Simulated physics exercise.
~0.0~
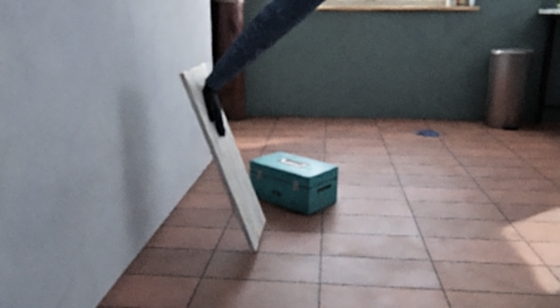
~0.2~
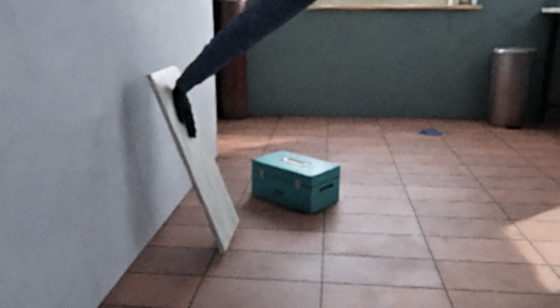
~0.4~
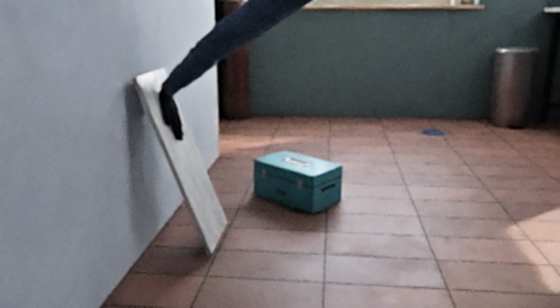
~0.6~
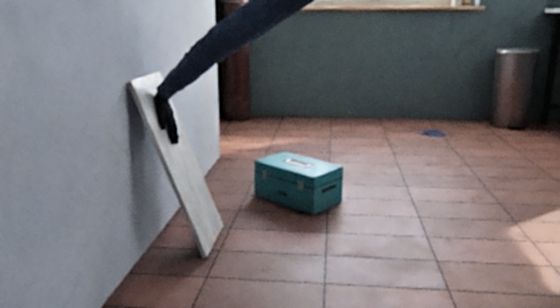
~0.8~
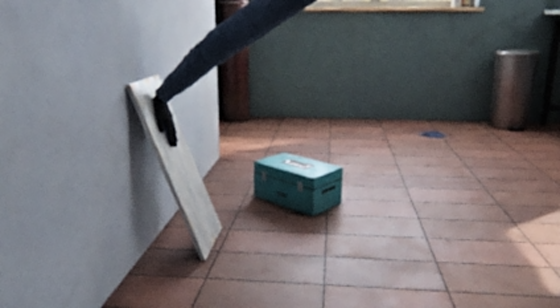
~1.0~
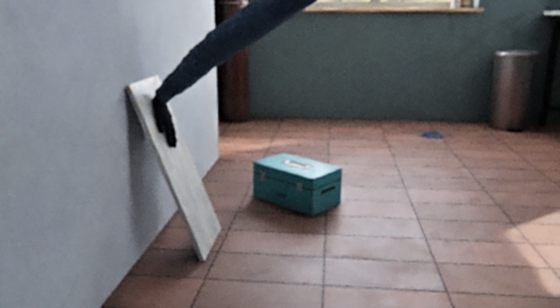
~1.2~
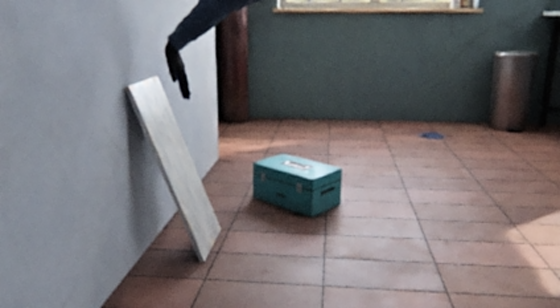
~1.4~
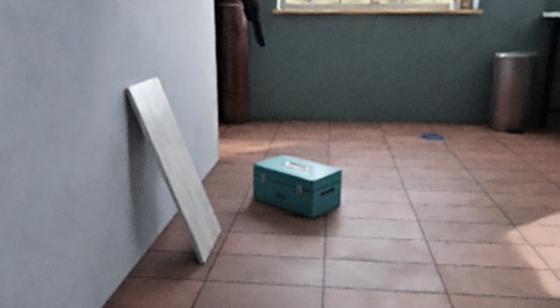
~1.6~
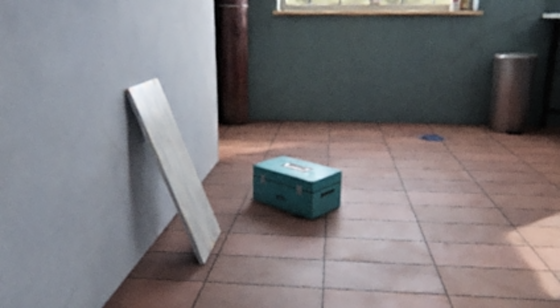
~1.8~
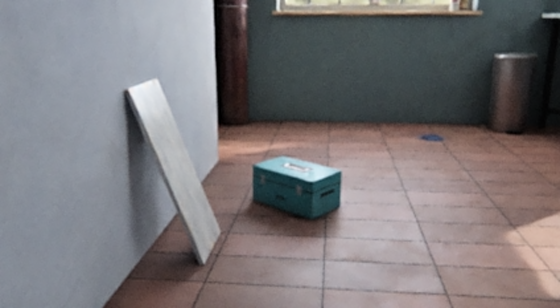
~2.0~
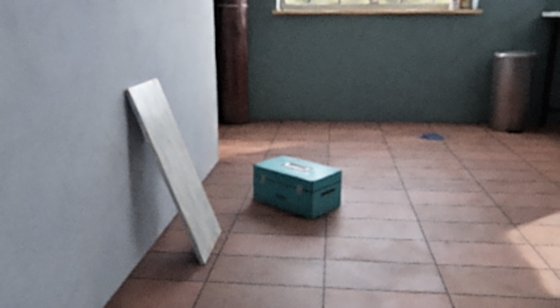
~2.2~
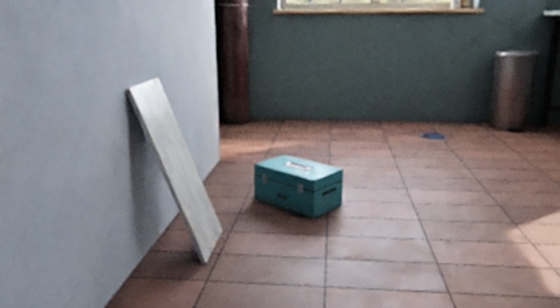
A gloved hand leans a white board against the wall, lets go, and it stays put.
